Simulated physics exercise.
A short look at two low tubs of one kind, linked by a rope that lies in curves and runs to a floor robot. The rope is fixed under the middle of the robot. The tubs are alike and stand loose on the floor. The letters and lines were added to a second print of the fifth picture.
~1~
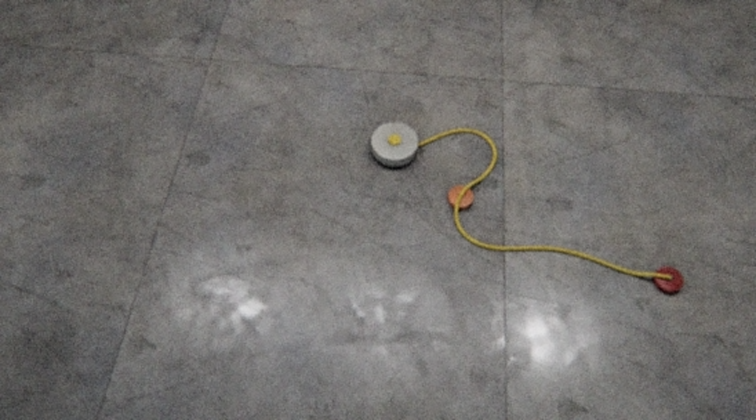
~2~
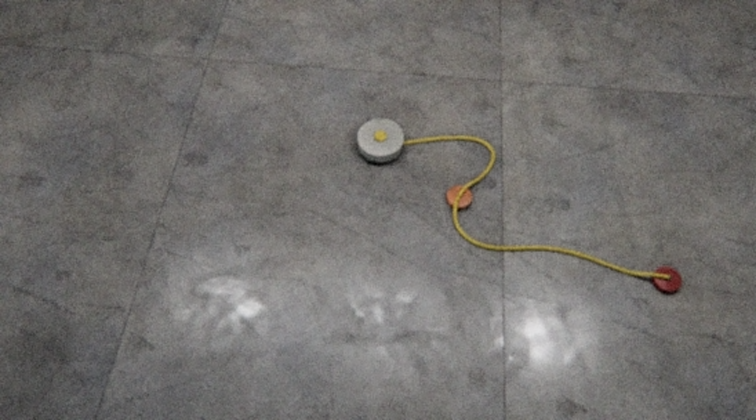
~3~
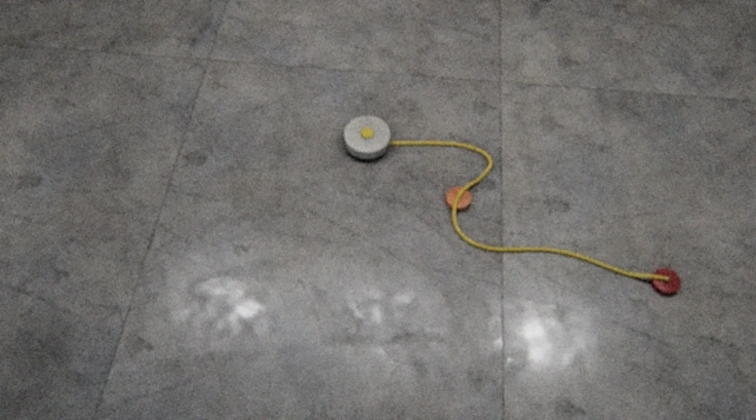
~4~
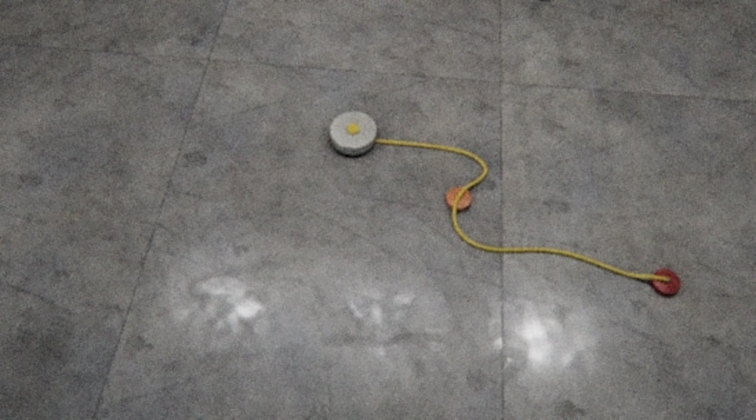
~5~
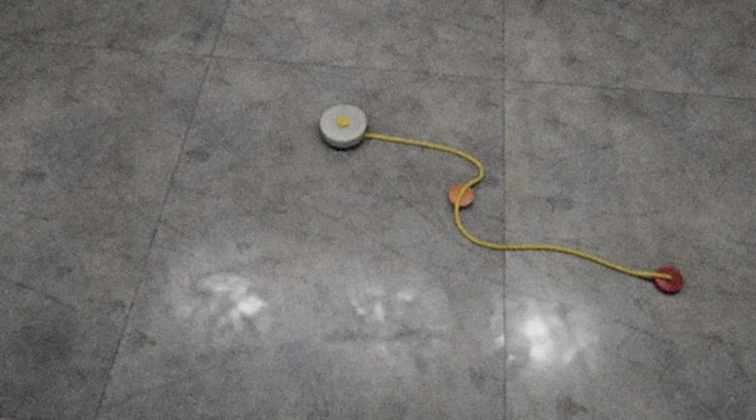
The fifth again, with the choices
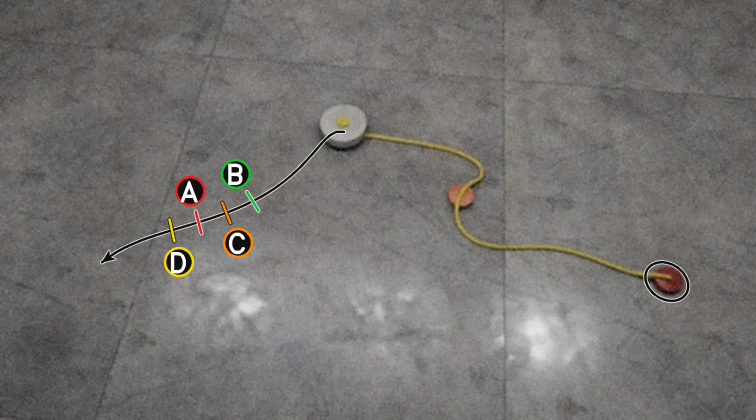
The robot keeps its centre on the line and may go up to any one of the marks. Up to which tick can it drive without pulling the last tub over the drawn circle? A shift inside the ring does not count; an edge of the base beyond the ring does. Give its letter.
All is well up to C.
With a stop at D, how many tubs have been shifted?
By then, two.
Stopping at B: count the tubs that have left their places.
One.
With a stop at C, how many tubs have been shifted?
One.
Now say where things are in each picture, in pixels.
In the first picture, red tub (669, 280); orange tub (461, 197); robot (395, 145).
In the second picture, robot (381, 141); orange tub (459, 197).
In the third picture, robot (367, 138); orange tub (459, 198).
In the fourth picture, robot (353, 134); orange tub (459, 199).
In the fifth picture, robot (344, 127); orange tub (461, 196); red tub (668, 280).
On the marked copy, A at (198, 222); B at (253, 201); C at (226, 213); D at (172, 230); the ring at (667, 281); the route from (344, 132) via (238, 208) to (102, 262).
Taking C. A third of the way, robot (307, 154); red tub (668, 280); orange tub (461, 196).
Two thirds of the way, robot (267, 188); red tub (668, 280); orange tub (461, 196).
When it is over, robot (224, 209); red tub (668, 280); orange tub (426, 200); the ringed tub at the far end is still in its ring.
As for the rest, A drags the last tub to (648, 273); B is safe but short; D drags the last tub to (624, 267).
